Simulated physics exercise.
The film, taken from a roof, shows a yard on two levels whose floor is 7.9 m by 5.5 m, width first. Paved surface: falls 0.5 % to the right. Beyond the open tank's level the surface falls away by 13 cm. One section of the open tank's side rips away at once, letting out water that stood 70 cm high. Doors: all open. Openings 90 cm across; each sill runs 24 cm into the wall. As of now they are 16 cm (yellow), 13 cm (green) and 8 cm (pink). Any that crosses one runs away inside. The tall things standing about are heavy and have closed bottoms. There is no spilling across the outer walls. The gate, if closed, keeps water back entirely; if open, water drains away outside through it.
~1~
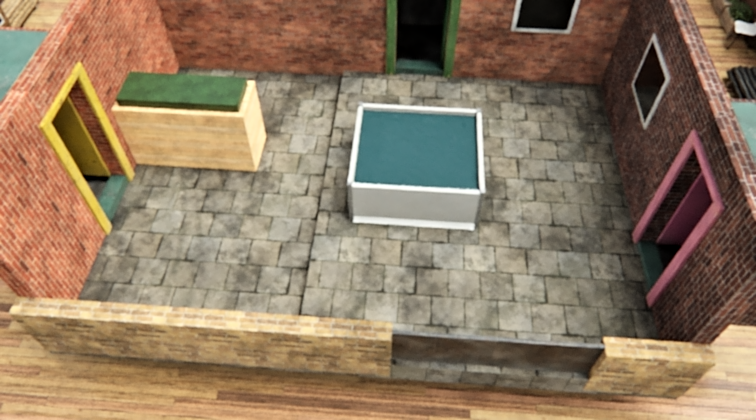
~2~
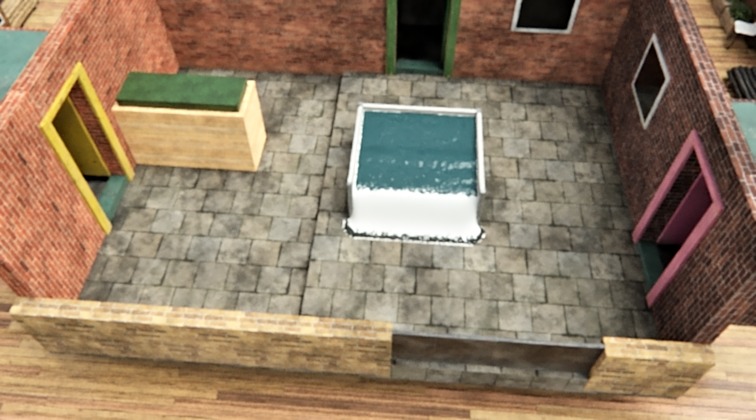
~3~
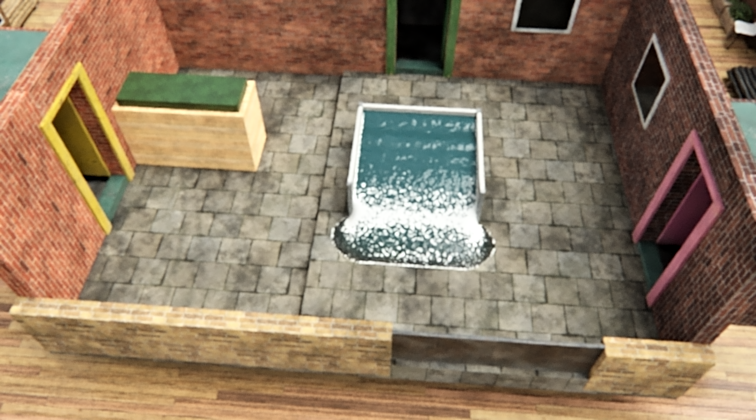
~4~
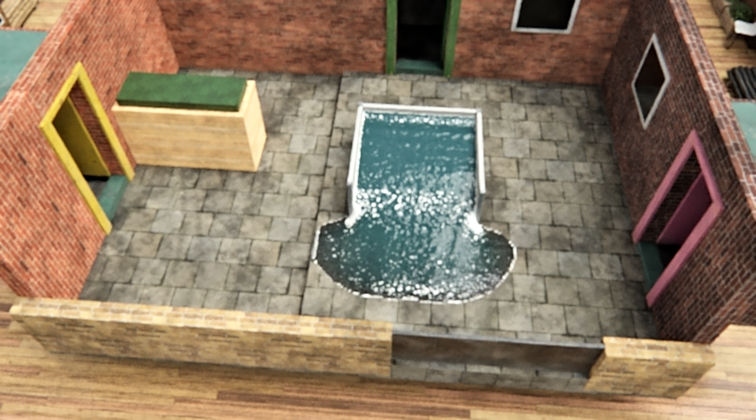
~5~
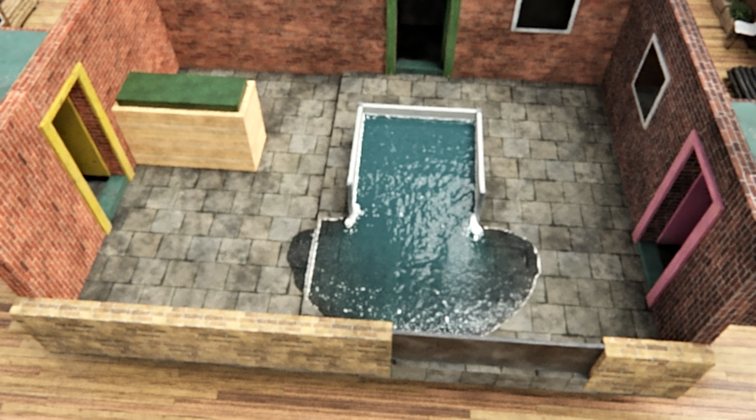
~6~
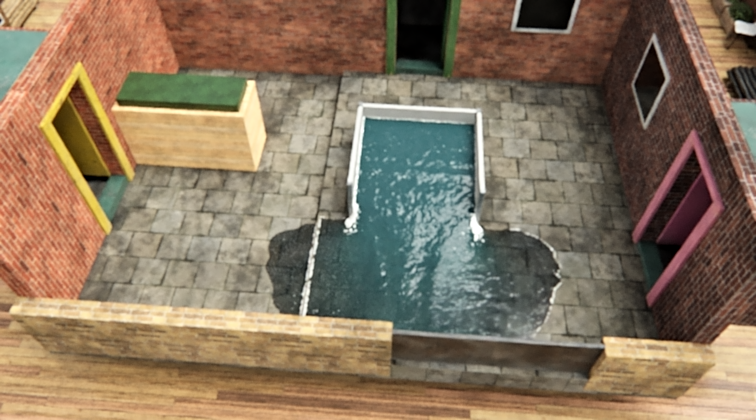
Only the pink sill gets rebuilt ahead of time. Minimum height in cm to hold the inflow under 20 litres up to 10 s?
Roughly 12 cm.
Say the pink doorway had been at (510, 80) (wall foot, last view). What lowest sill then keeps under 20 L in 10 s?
It needs roughly 7.0 cm.
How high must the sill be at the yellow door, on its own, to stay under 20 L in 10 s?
At yellow, roughly 10.0 cm.
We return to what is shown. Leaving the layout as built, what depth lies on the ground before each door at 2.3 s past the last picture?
Yellow 8, green 0, pink 16 cm.
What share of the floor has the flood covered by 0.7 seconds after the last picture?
The wet part is about 25 per cent.
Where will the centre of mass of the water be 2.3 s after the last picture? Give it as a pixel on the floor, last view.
(393, 273).
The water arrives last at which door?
Last of all, the green one.
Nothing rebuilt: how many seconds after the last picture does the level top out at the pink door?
Peak time: About 2.4 s.
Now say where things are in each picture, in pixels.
In the first frame, still water, 70 cm deep, in the open tank at (418, 150); the pink door at (670, 228) is dry.
In the second frame, the front is at (354, 232), 0.3 m from the gap at (414, 209); 0.5 m2 of floor is wet, 70 cm left at the back.
In the third frame, the front is at (351, 255), 0.7 m from the gap at (414, 212); 1.4 m2 of floor is wet, 69 cm left at the back.
In the fourth frame, the front is at (395, 295), 1.3 m from the gap at (414, 213); 2.9 m2 of floor is wet, 61 cm left at the back.
In the fifth frame, the front is at a hidden place, 1.9 m from the gap at (414, 213); 5.0 m2 of floor is wet, 60 cm left at the back.
In the sixth frame, the gap is at (414, 213), the front 2.1 m out at a hidden place; the back of the open tank holds 57 cm; 1.5 m in a straight line remain to the pink door at (670, 228).
Then, 0.7 s after the last picture water covers 25 % of the floor, deepest (43 cm) near (400, 348); it has not reached the pink door.
Then, 2.3 s after the last picture water covers 45 % of the floor, deepest (30 cm) near (655, 367); 16 cm at the pink door, 8 litres in over its 8 cm sill.
Then, 9.3 s after the last picture water covers 95 % of the floor, deepest (11 cm) near (304, 275); 5 cm at the pink door, 55 litres in over its 8 cm sill.
At the pink door as built, the water peaked near 16 cm, 2.3 s after the last picture.
With a sill of 11 cm, 26 litres would have come in within the 10 s; with 14.5 cm, 9 litres. So under 20 litres takes about 12 cm.
